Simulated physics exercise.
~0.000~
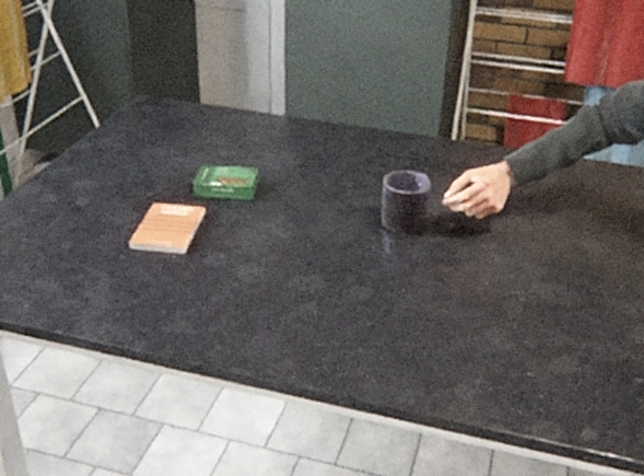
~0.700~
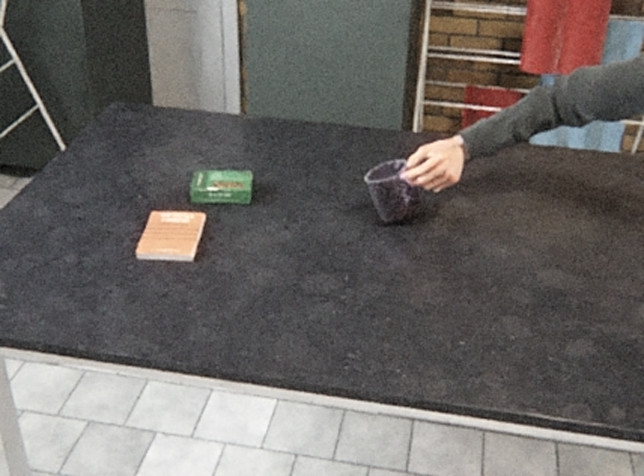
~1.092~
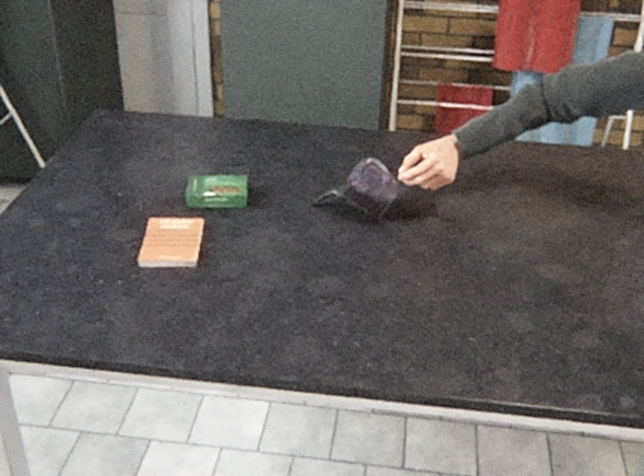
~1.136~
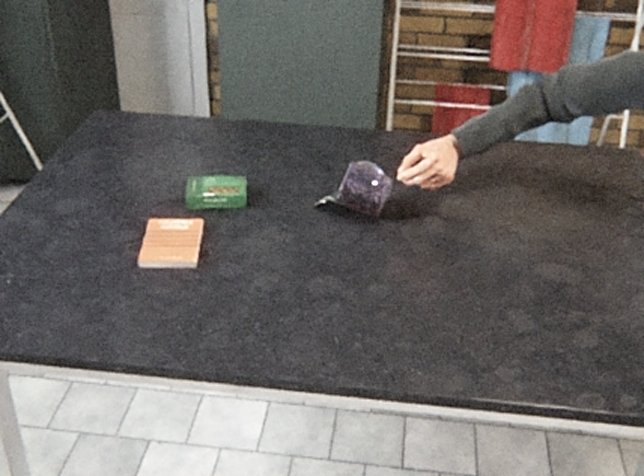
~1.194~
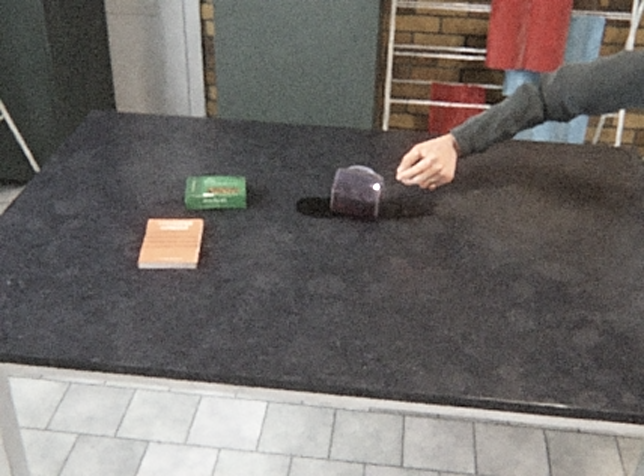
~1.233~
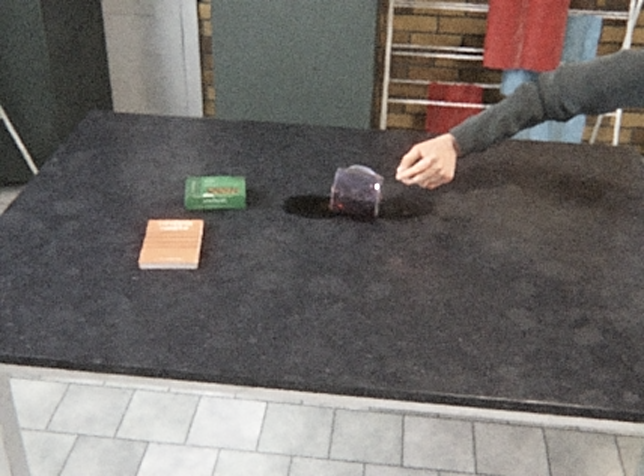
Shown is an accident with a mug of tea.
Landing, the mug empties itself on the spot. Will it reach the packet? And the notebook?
The packet is going to be wet afterwards; the notebook is going to be wet afterwards.
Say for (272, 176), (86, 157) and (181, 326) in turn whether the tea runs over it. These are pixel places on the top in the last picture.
In the order listed they come out caught by it, never touched, never touched.
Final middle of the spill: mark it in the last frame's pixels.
Its centre ends up near (235, 189) in the last picture.
By 1.6 s, the puddle covers about as much as a plate; the packet is in it; the notebook is in it.
By 2.4 s, the puddle covers about as much as a big tray; the packet is in it; the notebook is in it.
By 3.6 s, the puddle covers about as much as a big tray; the packet is in it; the notebook is in it.
